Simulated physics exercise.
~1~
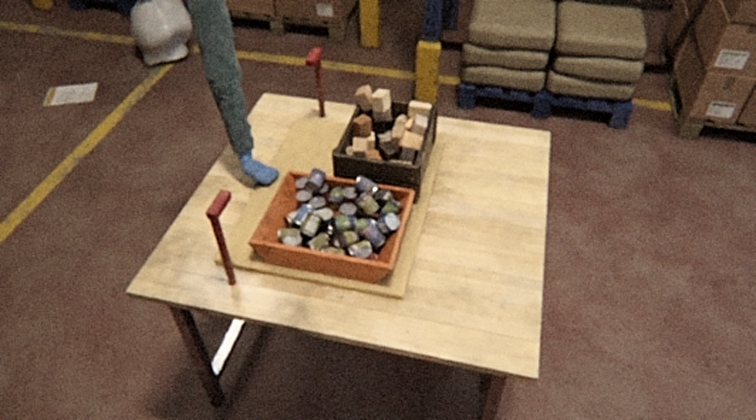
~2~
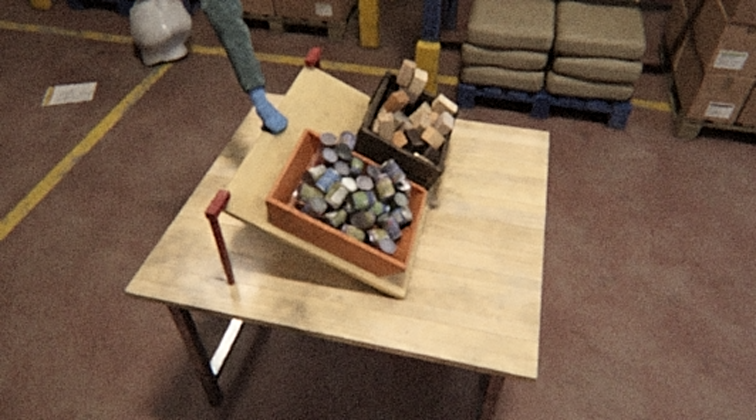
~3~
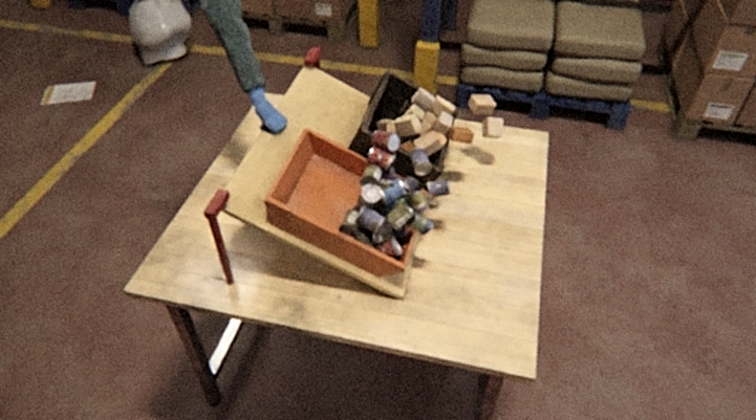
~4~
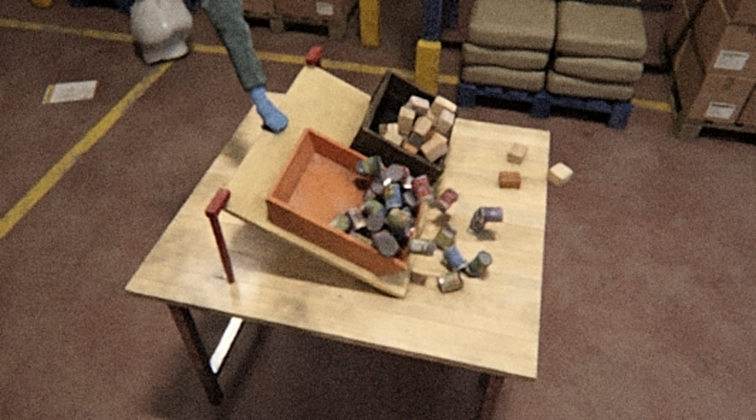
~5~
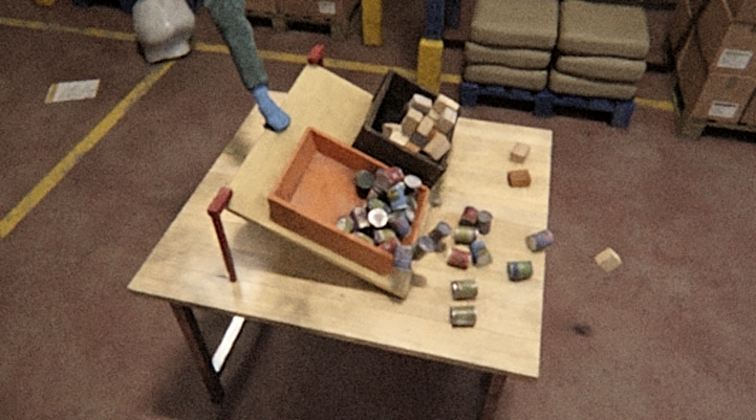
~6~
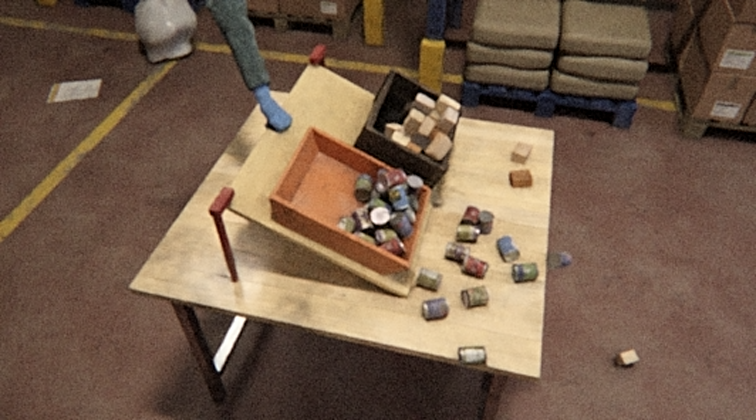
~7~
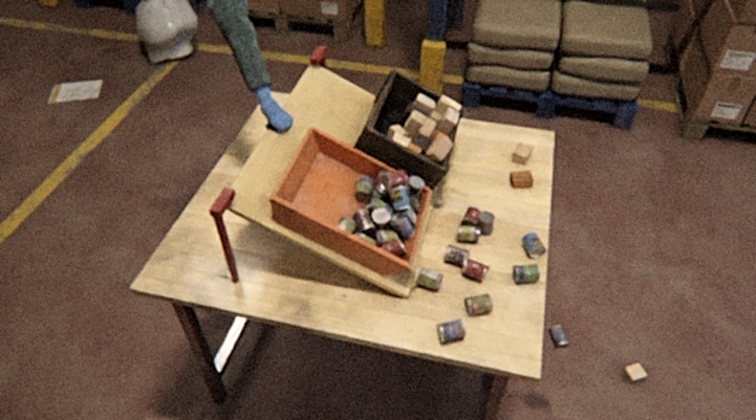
A board holding a black basket of wooden blocks and an orange basket of small tins was tipped up at its left end by a gloved hand, flinging several tins and a few blocks rightward across the table, some onto the floor, while most stayed in the tilted baskets.
